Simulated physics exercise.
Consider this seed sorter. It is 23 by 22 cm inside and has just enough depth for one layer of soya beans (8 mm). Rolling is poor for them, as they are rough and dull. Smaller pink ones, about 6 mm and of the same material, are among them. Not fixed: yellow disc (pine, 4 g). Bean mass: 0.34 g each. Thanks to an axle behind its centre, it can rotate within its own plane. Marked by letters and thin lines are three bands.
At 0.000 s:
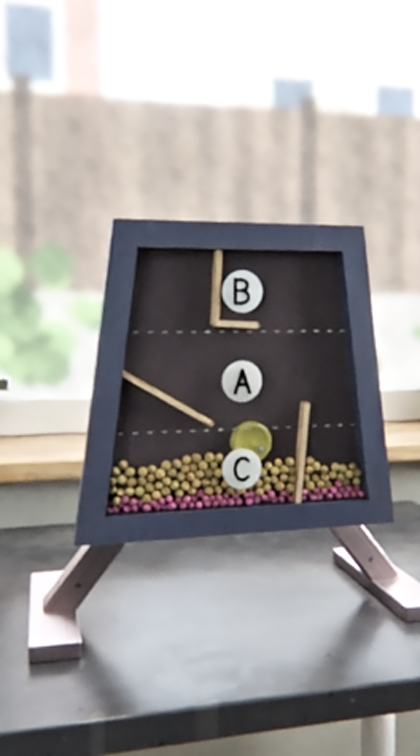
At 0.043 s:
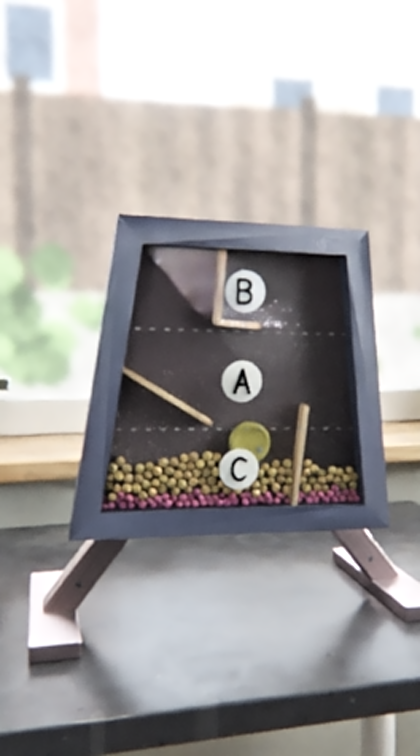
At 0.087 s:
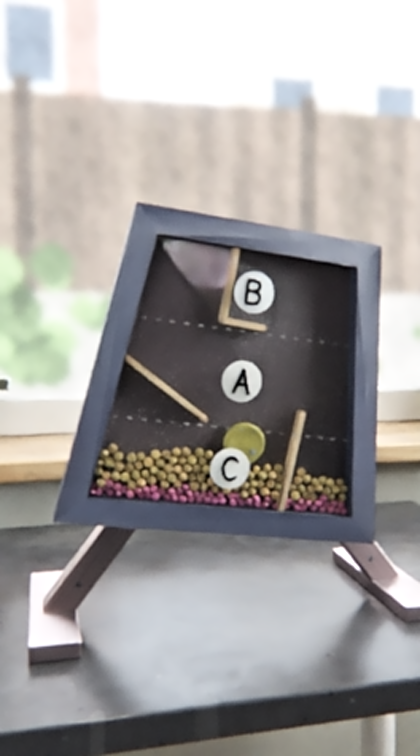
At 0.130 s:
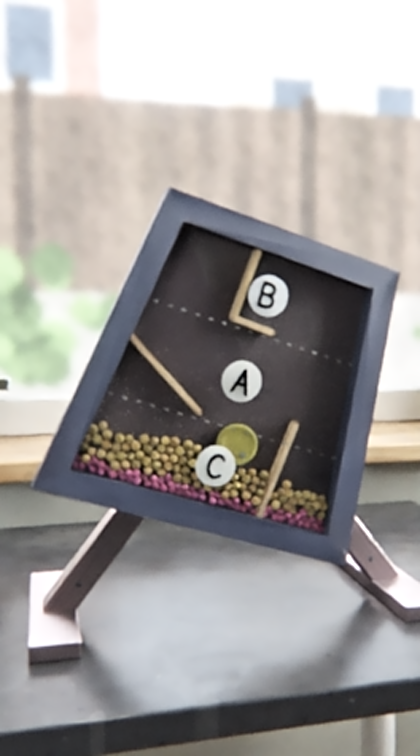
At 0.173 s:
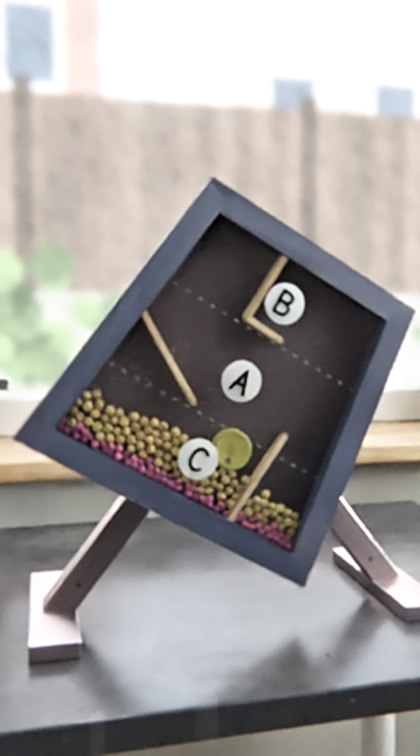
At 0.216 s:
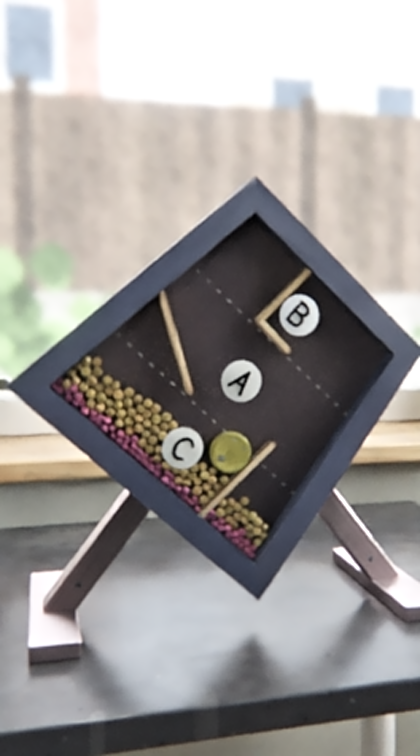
A dark blue tapered box with a black interior stands on pale pink legs on a dark tabletop, seen from the front before a bright, blurred window. Tan beans lie over smaller pink ones at the bottom, with a yellow disc, wooden strips and labels B, A and C above. The box turns steadily clockwise, its bean layer tilting down to the right, while the camera stays still.
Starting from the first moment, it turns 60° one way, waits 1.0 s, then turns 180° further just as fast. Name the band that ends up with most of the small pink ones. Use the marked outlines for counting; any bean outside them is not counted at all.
A.
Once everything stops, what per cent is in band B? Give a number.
Roughly 70 per cent.
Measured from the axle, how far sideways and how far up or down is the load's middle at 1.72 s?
Some 5 cm left and 3 cm above.
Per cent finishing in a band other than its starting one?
Some 100 per cent.
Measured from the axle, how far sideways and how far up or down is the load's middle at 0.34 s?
About 8 cm left and 4 cm below.
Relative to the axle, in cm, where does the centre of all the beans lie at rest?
It lies close to 3 centimetres left and 6 centimetres below.
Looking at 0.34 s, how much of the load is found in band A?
Roughly 0 %.
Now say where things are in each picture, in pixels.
Level; about 160 beans; beans' middle (234, 486); highest (209, 457); yellow disc (251, 442); A (242, 381), B (242, 292), C (242, 469), in the first picture.
Turned 2° clockwise; beans' middle (230, 486); highest (207, 456), in the second picture.
Turned 8° clockwise; beans' middle (220, 485); highest (113, 449); wall ends (204, 418), (263, 328), (301, 413), in the third picture.
Turned 18° clockwise; beans' middle (203, 481); highest (103, 426); yellow disc (237, 444), in the fourth picture.
Turned 30° clockwise; beans' middle (182, 471); highest (96, 394), in the fifth picture.
Turned 43° clockwise; beans' middle (164, 457); highest (86, 361); yellow disc (230, 452); A (241, 381), B (299, 315), C (183, 448), in the sixth picture.
After 0.34 s, it stands 60° clockwise; the beans' middle is 8 cm left of and 4 cm below the centre; C 100 %; small ones, C 100 %.
After 1.72 s, it stands 150° clockwise; the beans' middle is 5 cm left of and 3 cm above the centre; A 25 %, B 5 %, C 75 %; small ones, C 100 %.
After 2.10 s, it has come round 240° clockwise; the beans' middle is 3 cm left of and 5 cm below the centre; A 30 %, B 70 %; small ones, A 60 %, B 40 %.
At rest by 3.0 s, it has come round 240° clockwise; A 30 %, B 70 %, C 0 %; small ones, A 55 %, B 45 %.
